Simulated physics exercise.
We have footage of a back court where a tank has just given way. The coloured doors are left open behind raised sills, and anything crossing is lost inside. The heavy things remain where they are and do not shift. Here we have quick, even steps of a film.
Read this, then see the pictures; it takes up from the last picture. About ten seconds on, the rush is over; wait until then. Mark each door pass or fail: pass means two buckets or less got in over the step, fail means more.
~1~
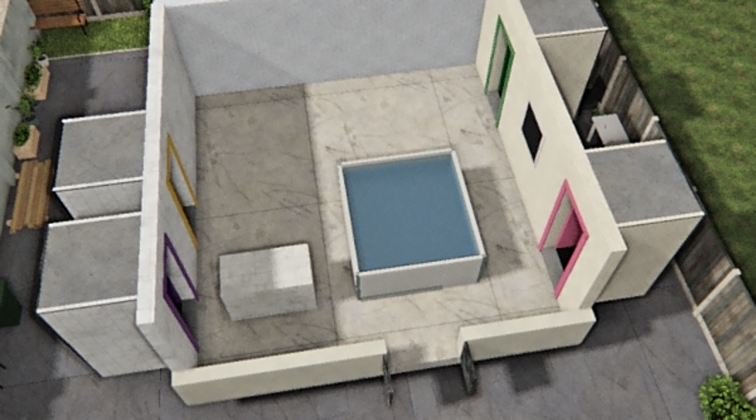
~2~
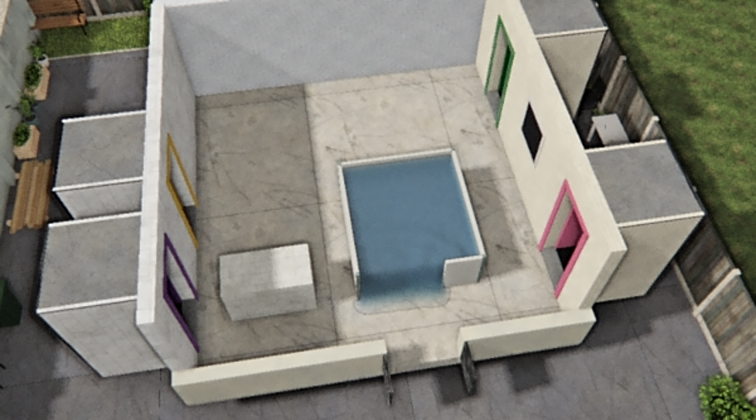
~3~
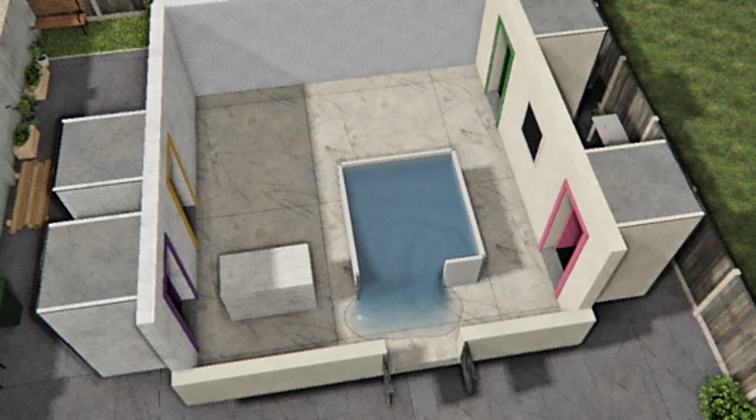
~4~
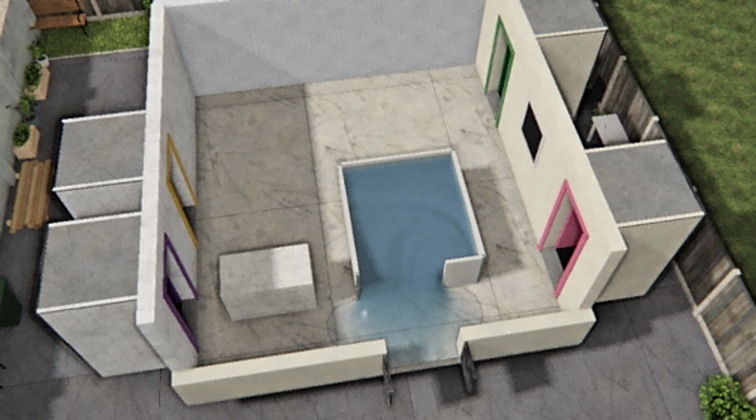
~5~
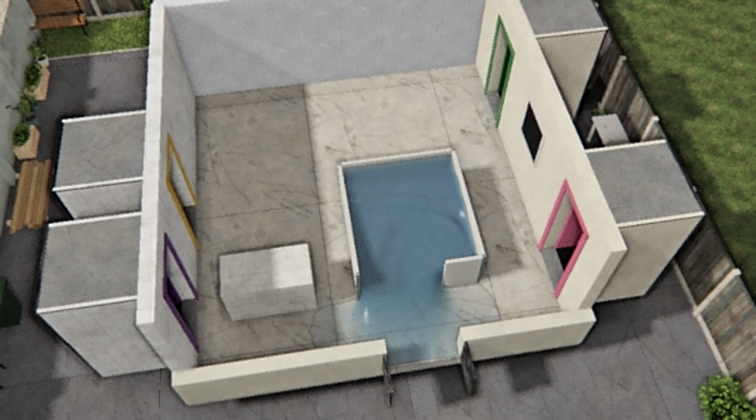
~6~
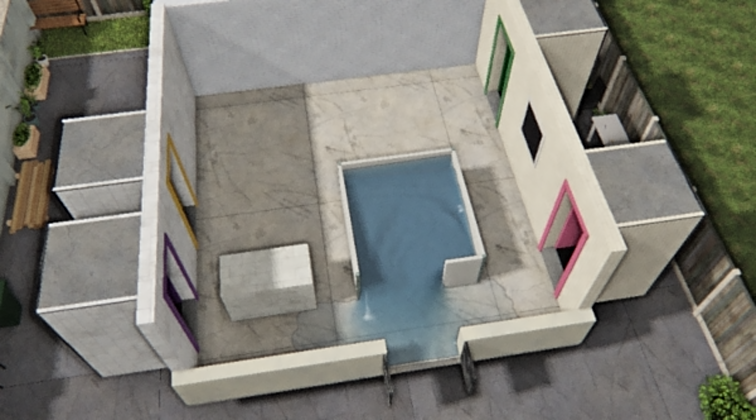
Purple door - fail, green door - pass, pink door - pass, yellow door - pass.
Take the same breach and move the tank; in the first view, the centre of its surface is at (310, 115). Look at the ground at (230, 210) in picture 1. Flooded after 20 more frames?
Spot check: Inundated.
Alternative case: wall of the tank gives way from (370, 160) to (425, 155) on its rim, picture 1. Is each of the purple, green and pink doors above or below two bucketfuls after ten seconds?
Taking them in turn, the purple door comes up short, the green door crosses the line, the pink door comes up short.
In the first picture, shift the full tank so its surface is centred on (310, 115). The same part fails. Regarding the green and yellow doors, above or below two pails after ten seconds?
Lab note - green door: Below the mark; yellow door: Above the mark.
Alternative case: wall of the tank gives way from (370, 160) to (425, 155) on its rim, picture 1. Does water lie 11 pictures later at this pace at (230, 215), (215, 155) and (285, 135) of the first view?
In turn: Untouched, then untouched, then inundated.
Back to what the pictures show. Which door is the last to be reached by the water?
I say the green door.
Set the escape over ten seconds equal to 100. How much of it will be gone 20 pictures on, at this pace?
By then, close to 65 % of it.
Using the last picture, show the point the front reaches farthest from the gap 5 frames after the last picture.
Roughly at (199, 384).
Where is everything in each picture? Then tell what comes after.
Still water in the tank at (408, 210), in the first picture.
The front is at (356, 303), out from the gap at (402, 282), in the second picture.
The front is at (455, 319), out from the gap at (401, 284), in the third picture.
The front is at a hidden place, out from the gap at (401, 285), in the fourth picture.
The front is at a hidden place, out from the gap at (401, 285), in the fifth picture.
Water pours out at (401, 285) and has run to a hidden place, in the sixth picture.
A moment on, water covers 15 % of the floor; the purple door not reached, the green door not reached, the pink door not reached, the yellow door not reached.
Next, water covers 25 % of the floor; the purple door under two buckets in, the green door not reached, the pink door wet at the sill, nothing in, the yellow door not reached.
Then, water covers 40 % of the floor; the purple door far over two buckets in, the green door not reached, the pink door wet at the sill, nothing in, the yellow door wet at the sill, nothing in.
Later, water covers 70 % of the floor; the purple door far over two buckets in, the green door wet at the sill, nothing in, the pink door wet at the sill, nothing in, the yellow door wet at the sill, nothing in.
In the end, water covers 95 % of the floor; the purple door far over two buckets in, the green door wet at the sill, nothing in, the pink door wet at the sill, nothing in, the yellow door wet at the sill, nothing in.
